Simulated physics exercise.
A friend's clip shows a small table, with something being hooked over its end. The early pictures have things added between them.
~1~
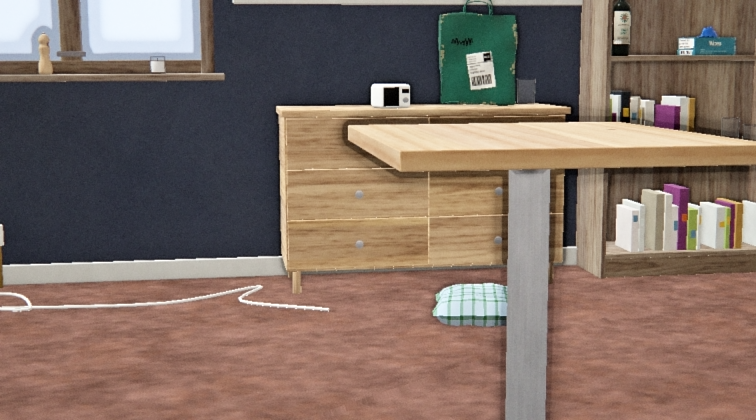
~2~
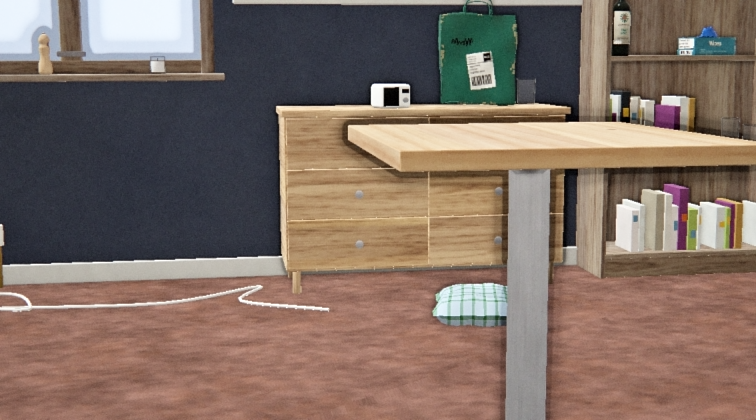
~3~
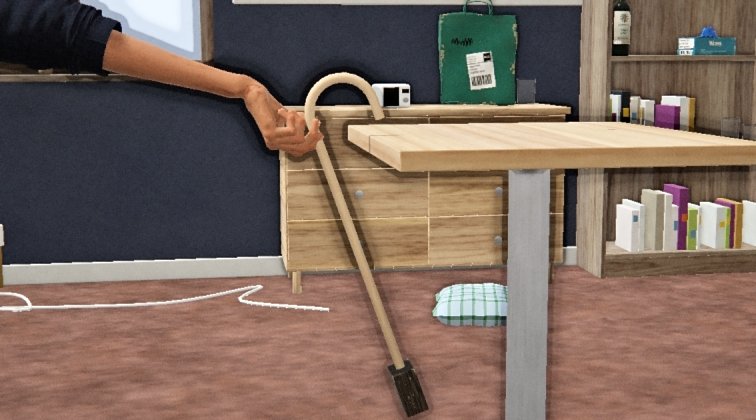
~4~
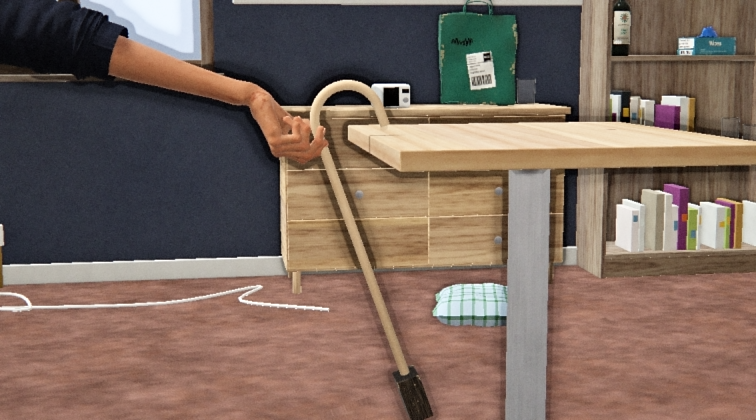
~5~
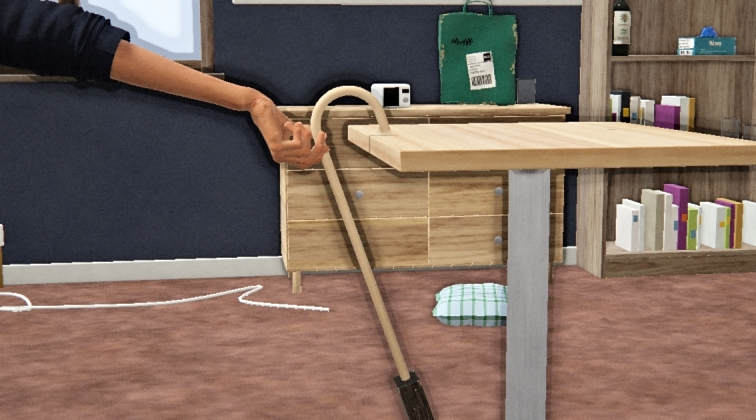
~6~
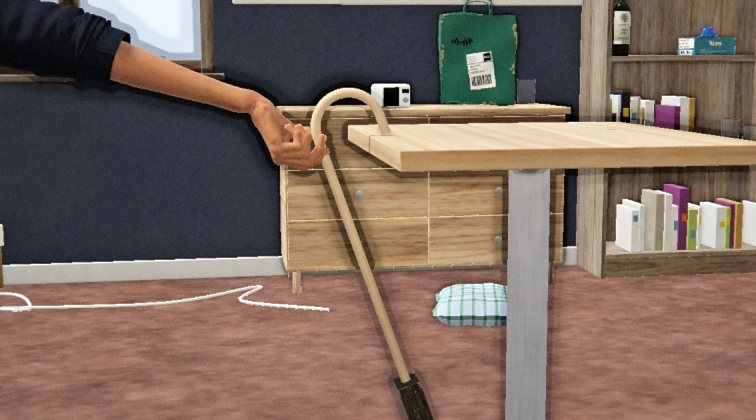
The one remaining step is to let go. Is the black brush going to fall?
No: Stays up.
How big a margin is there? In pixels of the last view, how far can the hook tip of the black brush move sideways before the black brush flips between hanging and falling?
Looks like close to 16 pixels, moving left.
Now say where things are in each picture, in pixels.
The first picture shows table (530, 142).
The second picture shows table (530, 142).
The third picture shows still on the way; black brush (386, 242); table (530, 142).
The fourth picture shows still on the way; black brush (391, 248); table (530, 142).
The fifth picture shows still on the way; black brush (392, 254); table (530, 142).
The sixth picture shows in place, still held; black brush (392, 256); table (530, 142).
Then, 0.40 s past the last view, black brush at rest near (390, 257).
Finally, the black brush remains in place, near (391, 257).
